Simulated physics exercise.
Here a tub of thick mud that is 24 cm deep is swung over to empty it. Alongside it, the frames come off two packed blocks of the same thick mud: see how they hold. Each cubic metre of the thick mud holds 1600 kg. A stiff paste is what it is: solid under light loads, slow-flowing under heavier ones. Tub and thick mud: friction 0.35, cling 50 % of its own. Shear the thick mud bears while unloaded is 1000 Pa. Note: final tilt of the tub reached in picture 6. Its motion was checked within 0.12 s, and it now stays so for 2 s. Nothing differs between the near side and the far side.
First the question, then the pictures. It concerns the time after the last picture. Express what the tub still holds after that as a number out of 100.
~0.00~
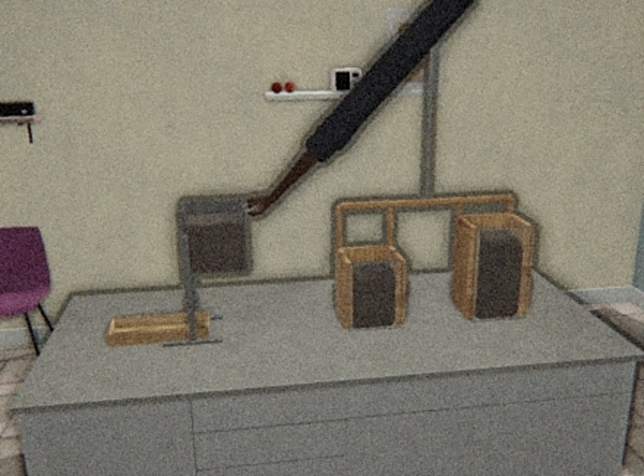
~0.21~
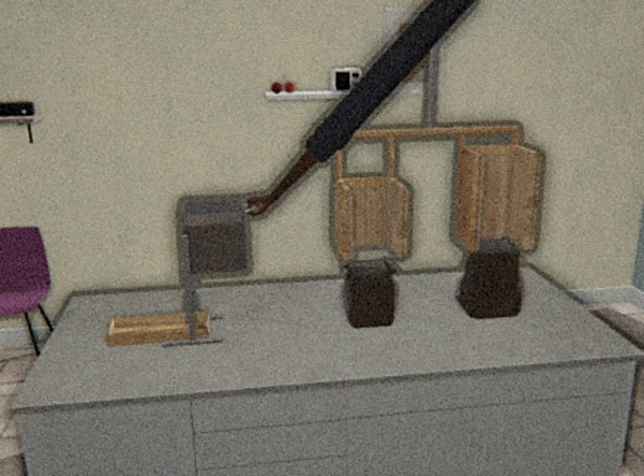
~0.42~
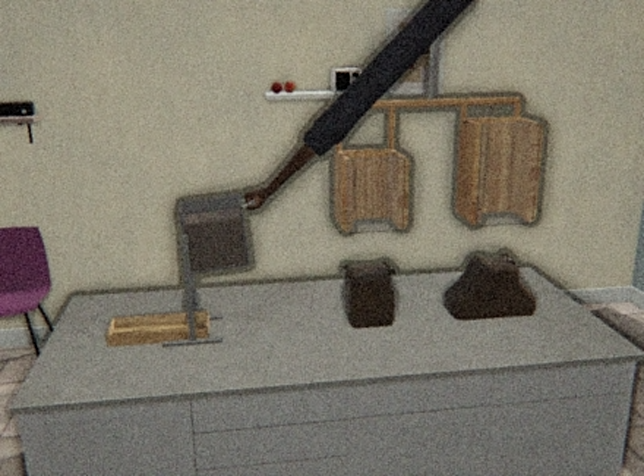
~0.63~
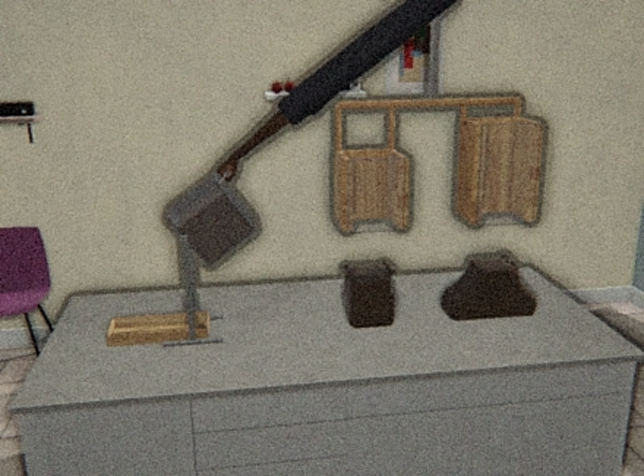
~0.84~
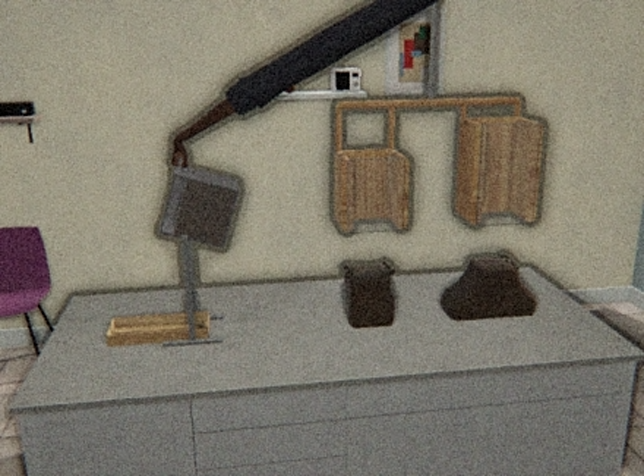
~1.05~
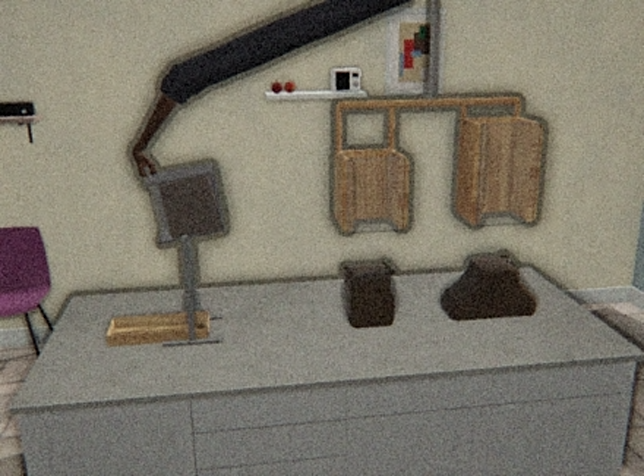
Something like 58 per cent.
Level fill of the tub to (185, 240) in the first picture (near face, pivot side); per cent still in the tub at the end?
I'd put it close to 100 in a hundred.
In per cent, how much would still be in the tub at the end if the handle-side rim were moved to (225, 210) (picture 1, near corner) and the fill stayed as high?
I'd put it at close to 100 per cent.
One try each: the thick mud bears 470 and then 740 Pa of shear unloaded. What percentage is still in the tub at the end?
The answers, in order, are 35 % and 45 %.
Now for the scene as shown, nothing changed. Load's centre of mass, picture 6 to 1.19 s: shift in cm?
About 3 cm.
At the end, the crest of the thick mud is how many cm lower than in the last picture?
About 11 cm.
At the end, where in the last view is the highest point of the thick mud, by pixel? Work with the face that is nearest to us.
I'd point to somewhere around (201, 205).
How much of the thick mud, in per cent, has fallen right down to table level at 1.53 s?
0 %.
By 1.19 s, the tub is at 99 degrees and holds 100 %.
By 1.36 s, the tub is at 99 degrees and holds 90 %.
By 1.53 s, the tub is at 99 degrees and holds 73 %.
By 1.70 s, the tub is at 99 degrees and holds 60 %.
By 3.05 s, at the end, the tub is at 99 degrees and holds 58 %.
